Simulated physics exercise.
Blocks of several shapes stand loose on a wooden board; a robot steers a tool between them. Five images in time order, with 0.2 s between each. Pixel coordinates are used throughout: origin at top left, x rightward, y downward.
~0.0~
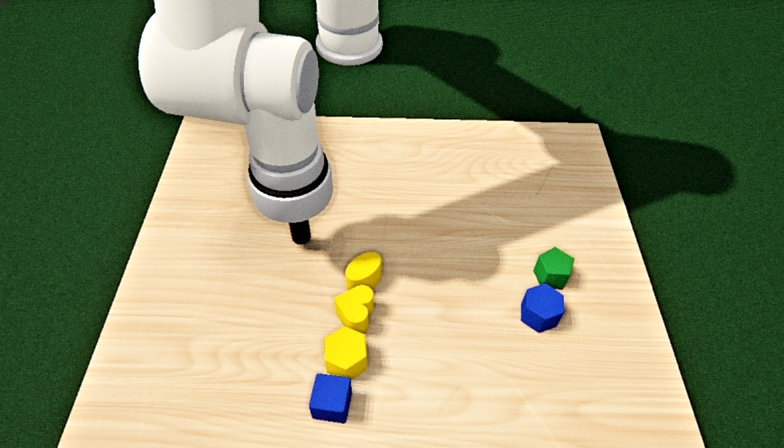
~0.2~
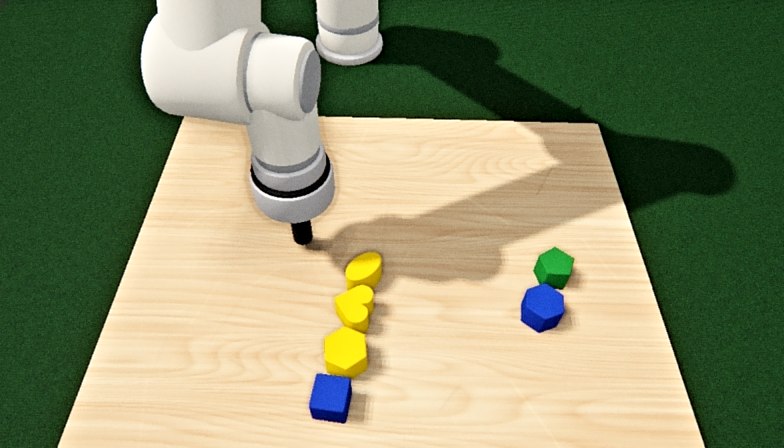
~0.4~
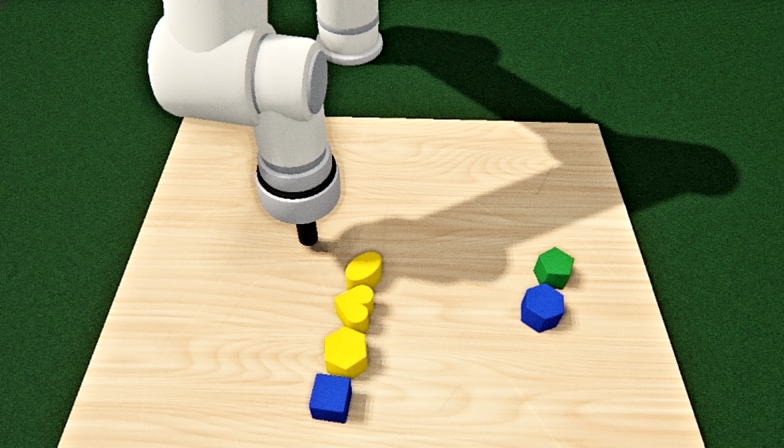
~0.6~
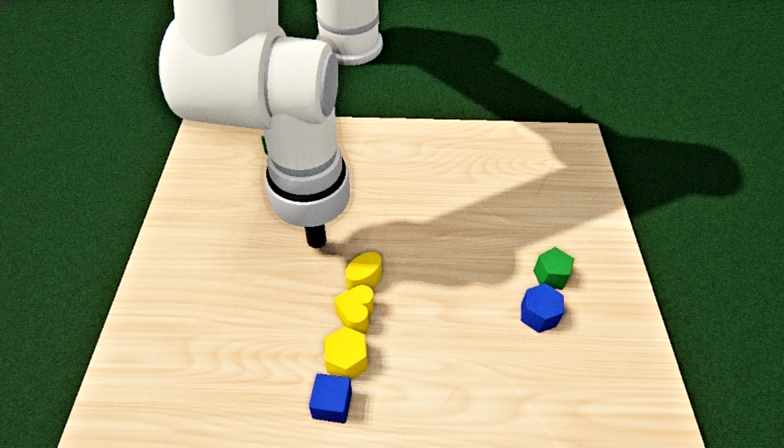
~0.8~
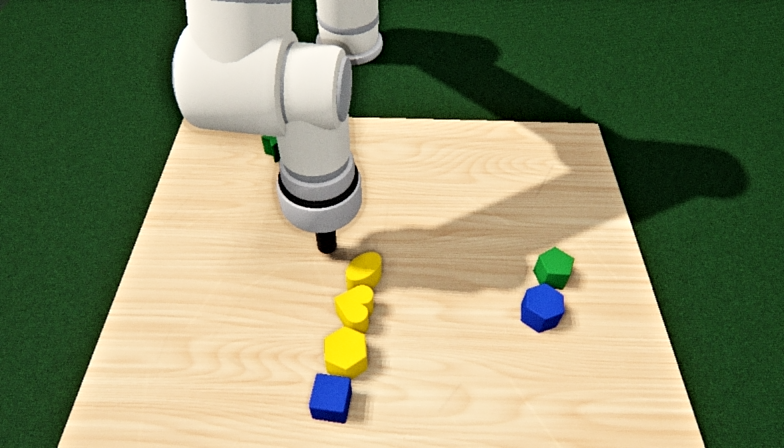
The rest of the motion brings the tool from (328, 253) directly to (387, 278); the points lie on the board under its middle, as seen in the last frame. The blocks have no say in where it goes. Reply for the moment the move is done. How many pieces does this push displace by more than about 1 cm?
In total, one block gets moved by over 1 cm.
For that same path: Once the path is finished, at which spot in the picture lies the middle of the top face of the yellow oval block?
It ends at (381, 282).
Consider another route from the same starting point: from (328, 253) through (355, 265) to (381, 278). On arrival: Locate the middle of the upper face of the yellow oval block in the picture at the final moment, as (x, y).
That would be at about pixel (381, 283).
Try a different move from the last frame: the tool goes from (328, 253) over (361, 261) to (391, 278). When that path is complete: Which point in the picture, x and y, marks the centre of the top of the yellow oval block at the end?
My estimate: (376, 278).
What follows on the original path. Halfway along, tool (357, 259); yellow oval block (366, 268).
At the end, tool (387, 272); yellow heart (355, 305); yellow oval block (381, 282), turned 70° clockwise.
